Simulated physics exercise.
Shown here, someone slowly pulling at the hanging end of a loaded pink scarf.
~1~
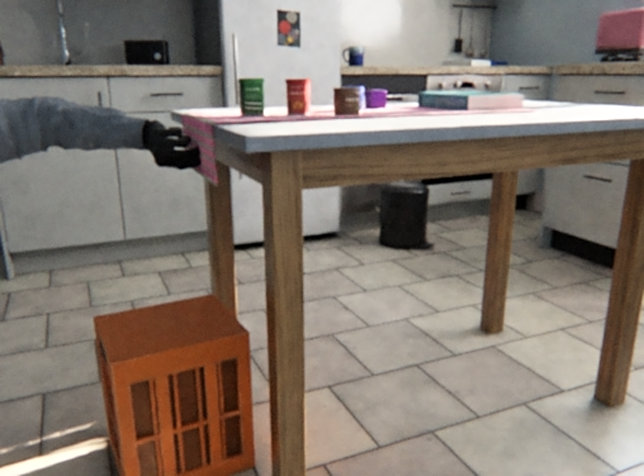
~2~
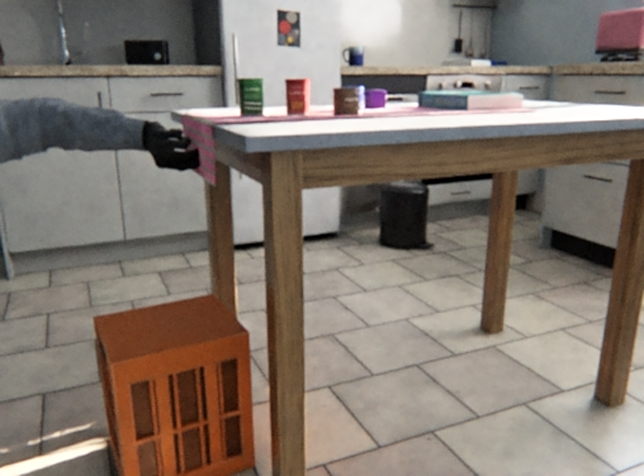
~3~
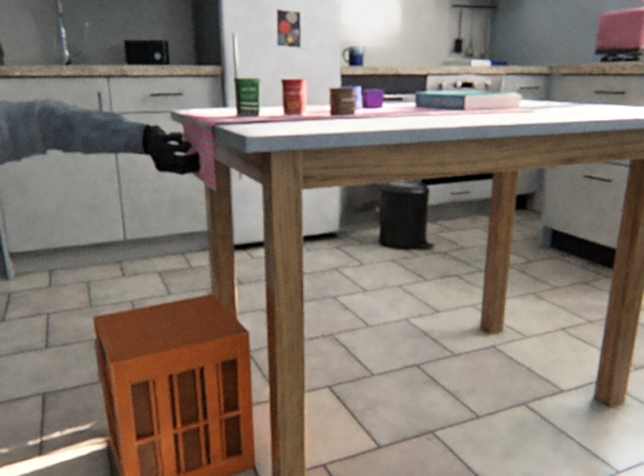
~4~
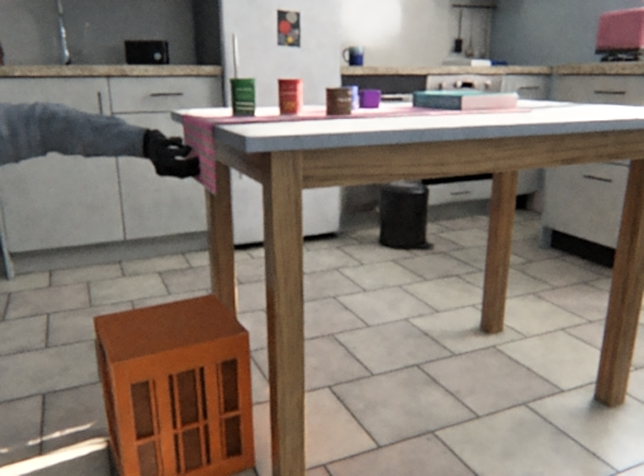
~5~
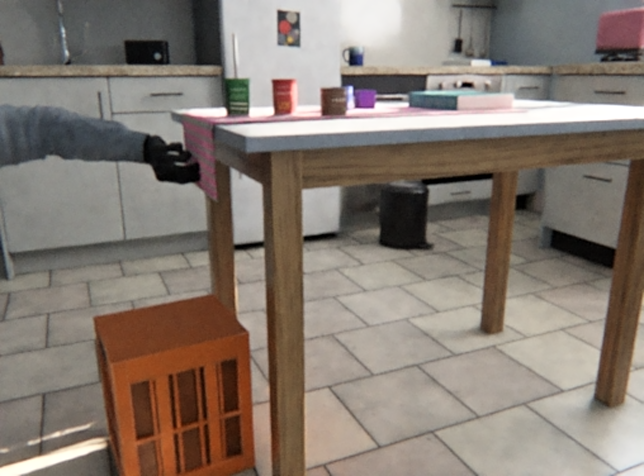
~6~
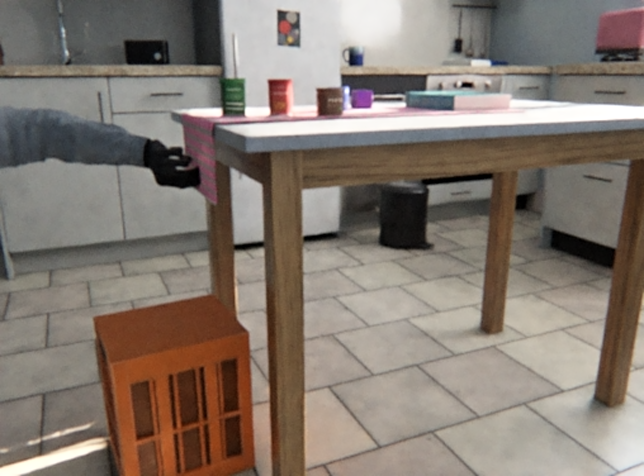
A dark-gloved hand on a grey-sleeved arm, at the left, slowly draws down the hanging end of a pink scarf on a white-topped wooden table, seen from a steady, low view in a tiled kitchen. On it stand green, red and brown containers, a purple one and a pale blue box, with an orange crate below. Everything on the scarf slides slightly left together, still upright.
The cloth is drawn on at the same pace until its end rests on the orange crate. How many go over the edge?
It carries off three.
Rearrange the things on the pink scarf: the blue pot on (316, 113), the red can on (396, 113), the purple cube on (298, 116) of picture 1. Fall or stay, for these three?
The blue pot goes over; the red can survives; the purple cube comes down.
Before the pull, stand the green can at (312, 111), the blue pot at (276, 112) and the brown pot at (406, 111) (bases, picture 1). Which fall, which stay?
The green can comes down; the blue pot goes over; the brown pot does not fall.
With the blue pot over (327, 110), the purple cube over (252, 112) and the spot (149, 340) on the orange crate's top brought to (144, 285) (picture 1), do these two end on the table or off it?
The blue pot keeps its place on top; the purple cube is carried off.
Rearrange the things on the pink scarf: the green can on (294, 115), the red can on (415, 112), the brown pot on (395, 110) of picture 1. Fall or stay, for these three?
The green can drops off, the red can does not fall, the brown pot holds on.
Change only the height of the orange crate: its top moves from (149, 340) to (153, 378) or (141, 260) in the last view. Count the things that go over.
It would be 4 and 1.
A little later, hem near (201, 243); green can gone.
Next, hem near (203, 297); green can and red can gone.
When it is over, hem on the crate; green can, red can and brown pot gone. The answer is three.
